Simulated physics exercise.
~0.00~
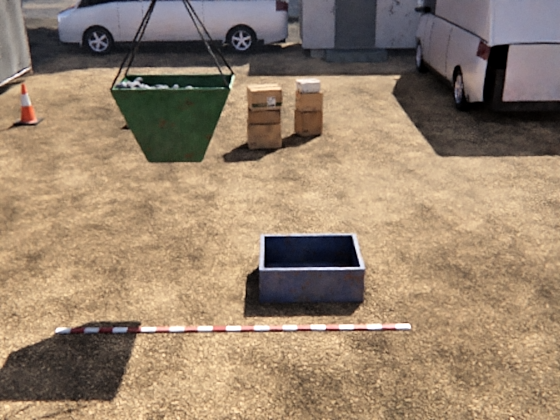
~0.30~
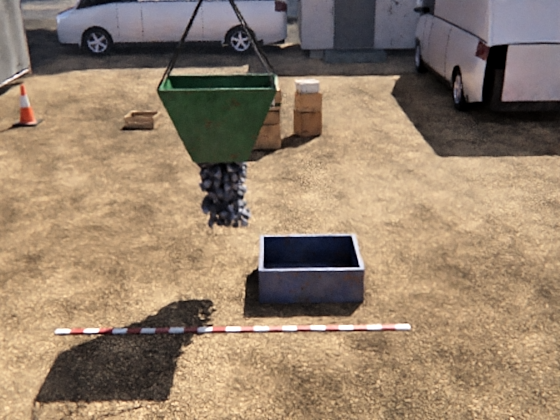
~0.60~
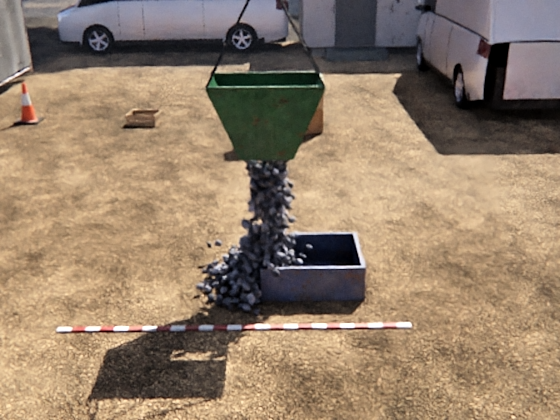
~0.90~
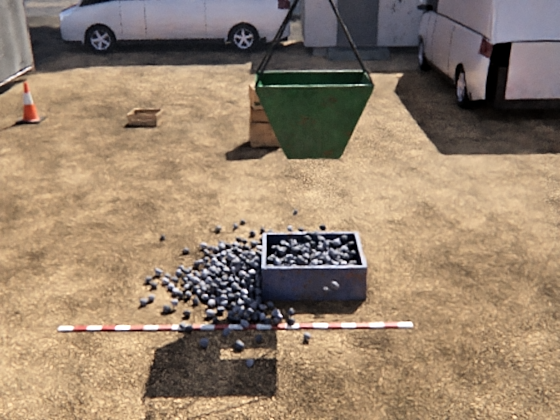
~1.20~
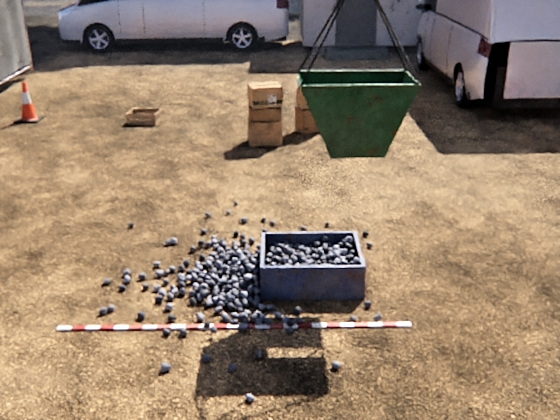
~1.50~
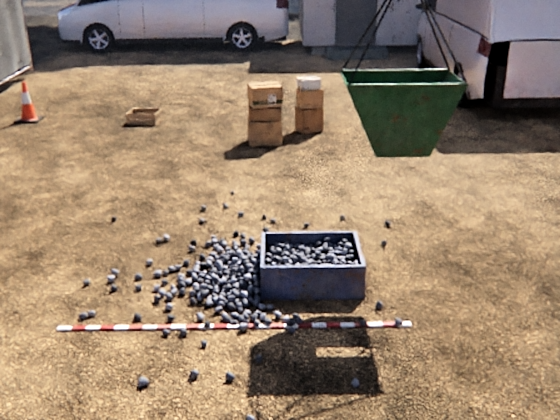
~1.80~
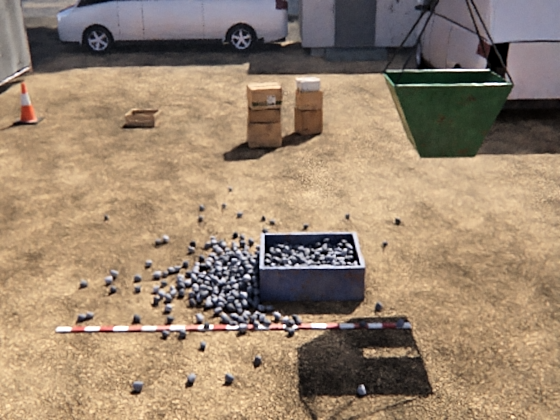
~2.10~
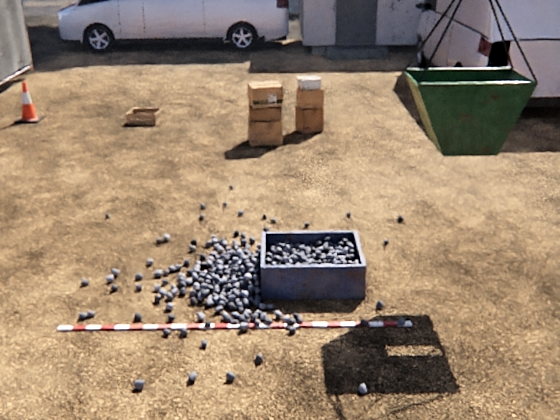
The footage shows a green hopper hanging over a dirt yard and moving right as grey cobbles pour from its bottom, first left of a low bin, then into it. The emptied hopper continues right, leaving over half the stones in the bin and most others heaped to its left.
